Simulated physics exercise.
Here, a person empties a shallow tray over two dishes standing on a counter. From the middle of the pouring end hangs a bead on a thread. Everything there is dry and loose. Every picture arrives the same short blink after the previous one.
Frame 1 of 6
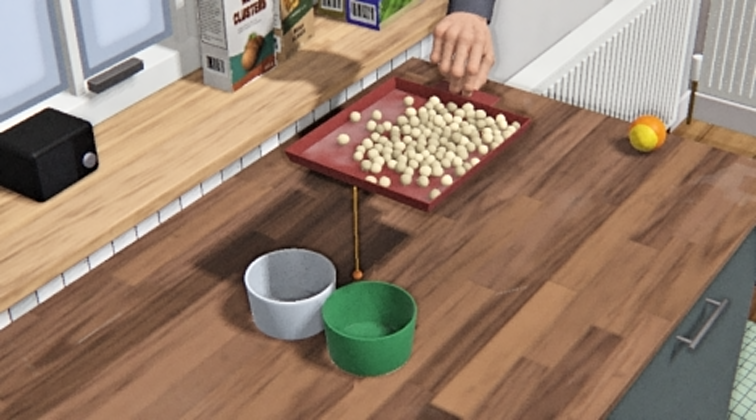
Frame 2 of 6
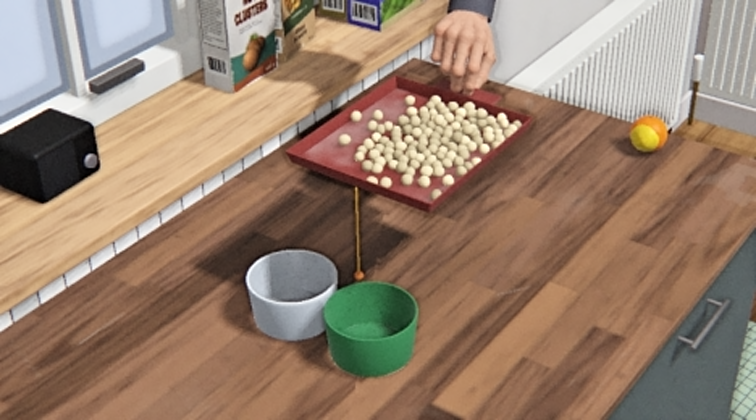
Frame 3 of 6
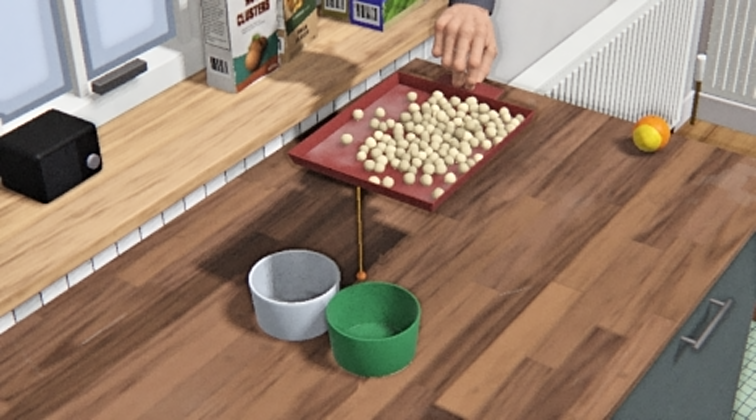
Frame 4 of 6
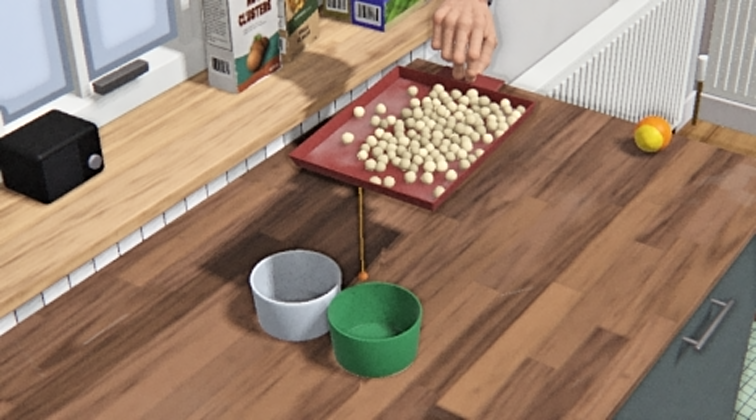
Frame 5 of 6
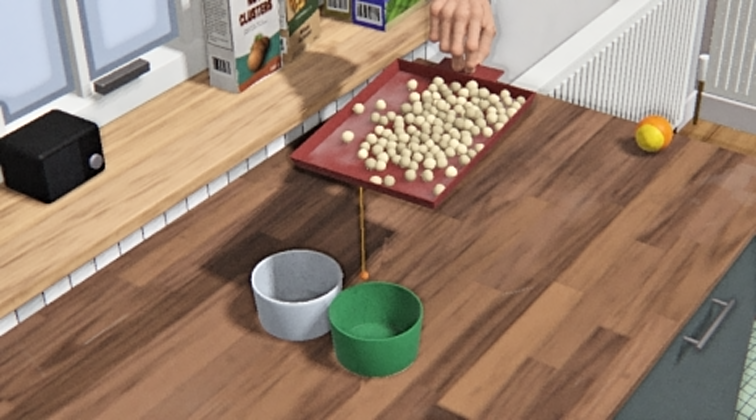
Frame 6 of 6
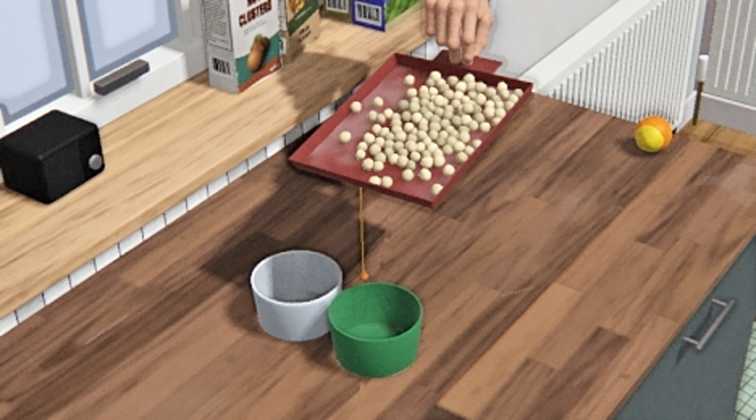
A hand slightly tilts a red tray of pale round nuts above two dishes.
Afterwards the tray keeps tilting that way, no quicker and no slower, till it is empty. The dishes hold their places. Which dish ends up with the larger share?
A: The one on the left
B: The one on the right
The one on the left (A).
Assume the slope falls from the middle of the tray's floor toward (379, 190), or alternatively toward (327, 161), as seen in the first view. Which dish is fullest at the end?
Try 1: The right-side dish; try 2: The left-side dish.
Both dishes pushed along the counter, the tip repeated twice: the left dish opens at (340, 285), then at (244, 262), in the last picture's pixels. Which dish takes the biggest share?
The dish to the left, then the dish to the right.
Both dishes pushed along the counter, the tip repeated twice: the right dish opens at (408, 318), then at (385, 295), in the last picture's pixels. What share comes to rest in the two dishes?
First about 50, then 50 per cent.
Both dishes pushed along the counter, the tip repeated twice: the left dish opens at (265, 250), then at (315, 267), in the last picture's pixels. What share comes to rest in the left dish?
Close to 30 in a hundred first, close to 60 in a hundred second.
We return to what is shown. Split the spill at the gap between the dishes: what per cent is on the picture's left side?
Close to 100 per cent.
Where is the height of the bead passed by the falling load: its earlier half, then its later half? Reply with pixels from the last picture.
The first part passes (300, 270); everything after passes (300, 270).
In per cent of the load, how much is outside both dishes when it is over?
Estimated share: About 10 %.
Soon after the last picture, tray tipped steeply; nearly all on the tray; a stray few in the right dish; a stray few in the left dish; a stray few in the air.
A little later, tray tipped right over; a small part on the tray; a small part in the right dish; about half in the left dish; a small part outside both; about a quarter in the air.
Later still, tray tipped past a quarter turn; a small part in the right dish; most in the left dish; a small part outside both.
At rest, tray tipped past a quarter turn; a small part in the right dish; most in the left dish; a small part outside both.
